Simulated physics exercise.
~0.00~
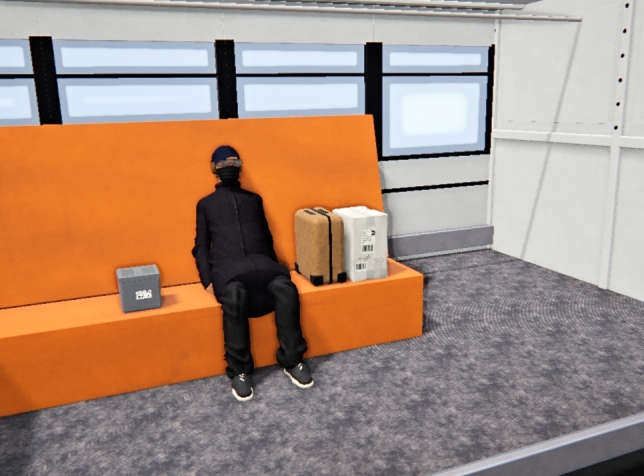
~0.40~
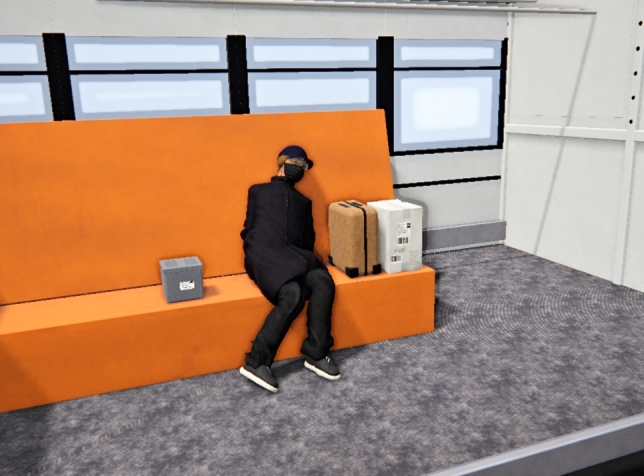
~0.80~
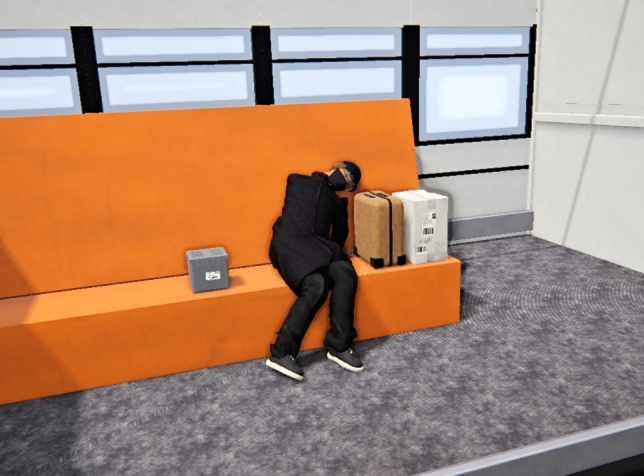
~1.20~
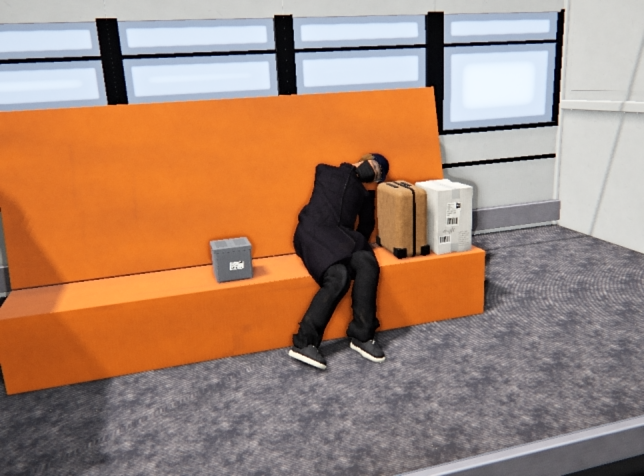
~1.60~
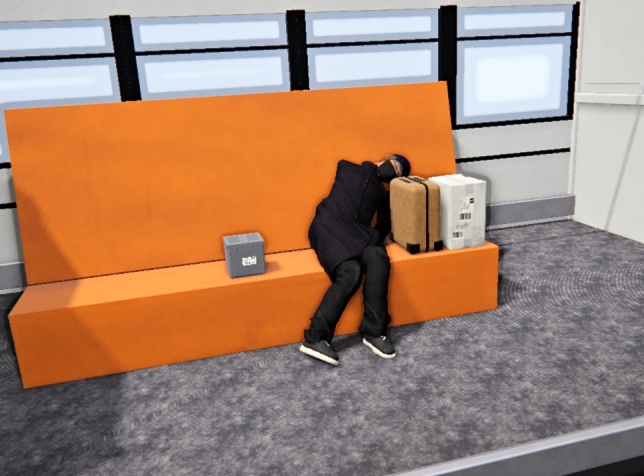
We see a person in dark clothes, cap and mask sitting on an orange bench between a grey box and a brown suitcase beside a white package. The person slumps right until head and shoulders rest against the suitcase, while all the luggage stays upright on the bench.
